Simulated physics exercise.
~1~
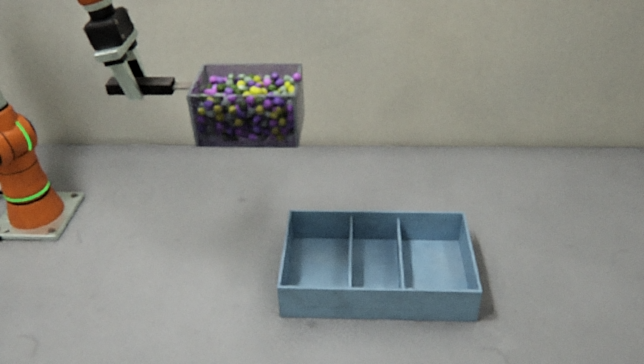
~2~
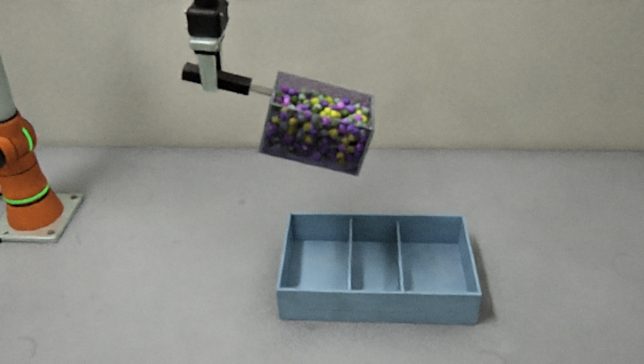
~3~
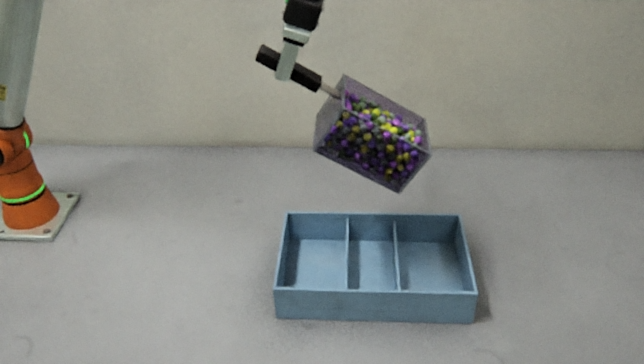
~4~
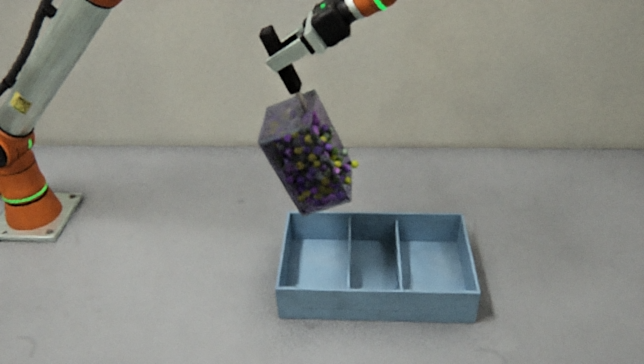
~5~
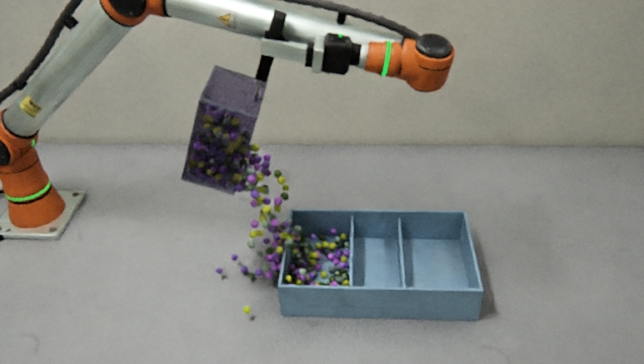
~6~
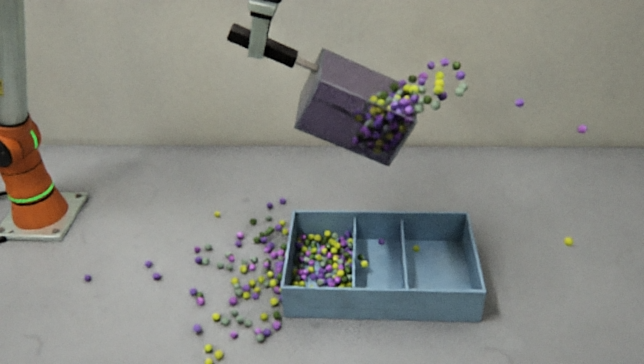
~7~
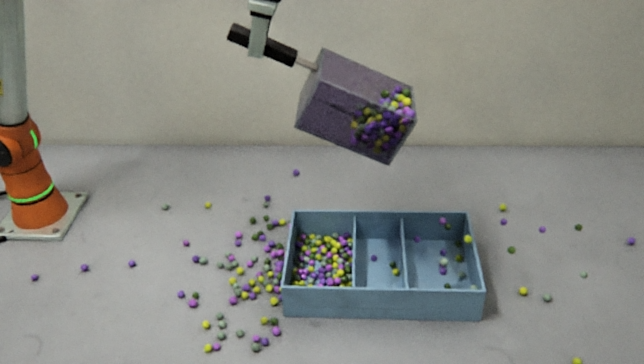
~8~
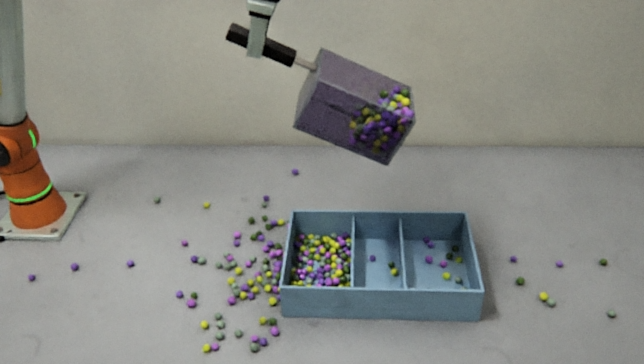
On a grey table, a robot arm tips coloured balls into a divided tray, scattering many around.
